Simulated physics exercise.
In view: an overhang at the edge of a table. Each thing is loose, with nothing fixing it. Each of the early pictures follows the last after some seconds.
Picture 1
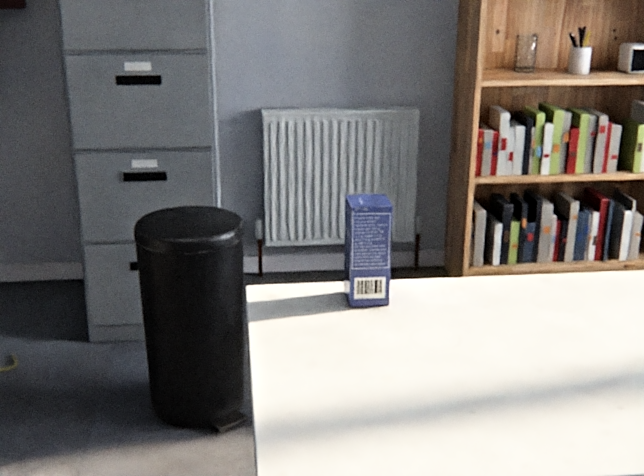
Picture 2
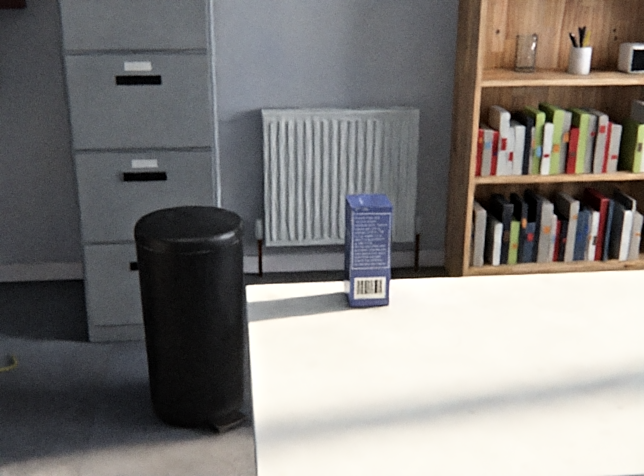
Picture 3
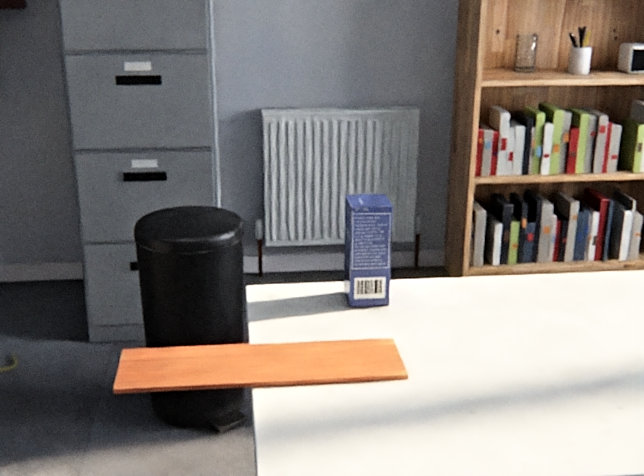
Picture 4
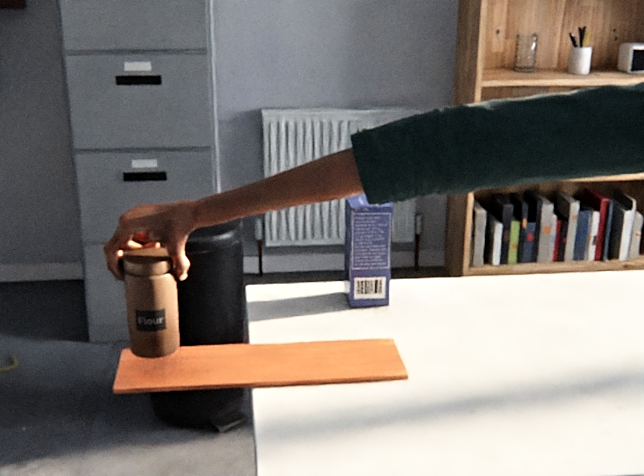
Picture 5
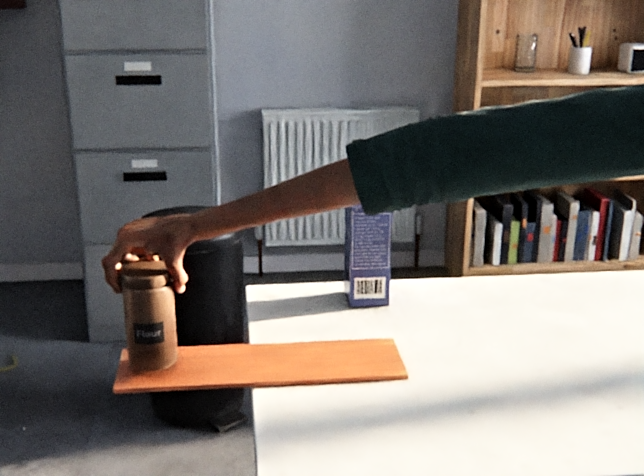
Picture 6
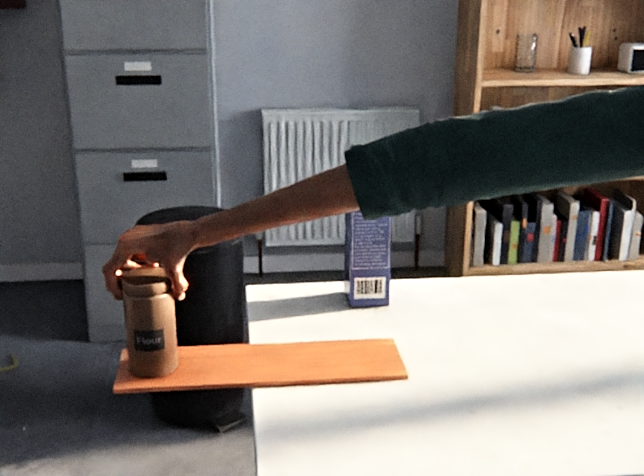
At a table's edge, an orange board appears, then a hand lowers a brown jar onto its left end.
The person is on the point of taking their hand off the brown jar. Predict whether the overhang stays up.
Prediction: It falls.
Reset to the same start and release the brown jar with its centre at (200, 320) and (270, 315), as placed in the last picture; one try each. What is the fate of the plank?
On the first try it falls; on the second try it remains balanced.
Then, 0.30 s past the last view, brown jar now down on the floor or falling; orange plank rocked 53° from its first pose.
Then, 0.50 s past the last view, orange plank now down on the floor or falling.
Then, 0.60 s past the last view, things are still on the move.
Then, 0.70 s past the last view, as before.
Finally, down on the floor or falling, brown jar and orange plank; blue carton still in place. The plank goes over.
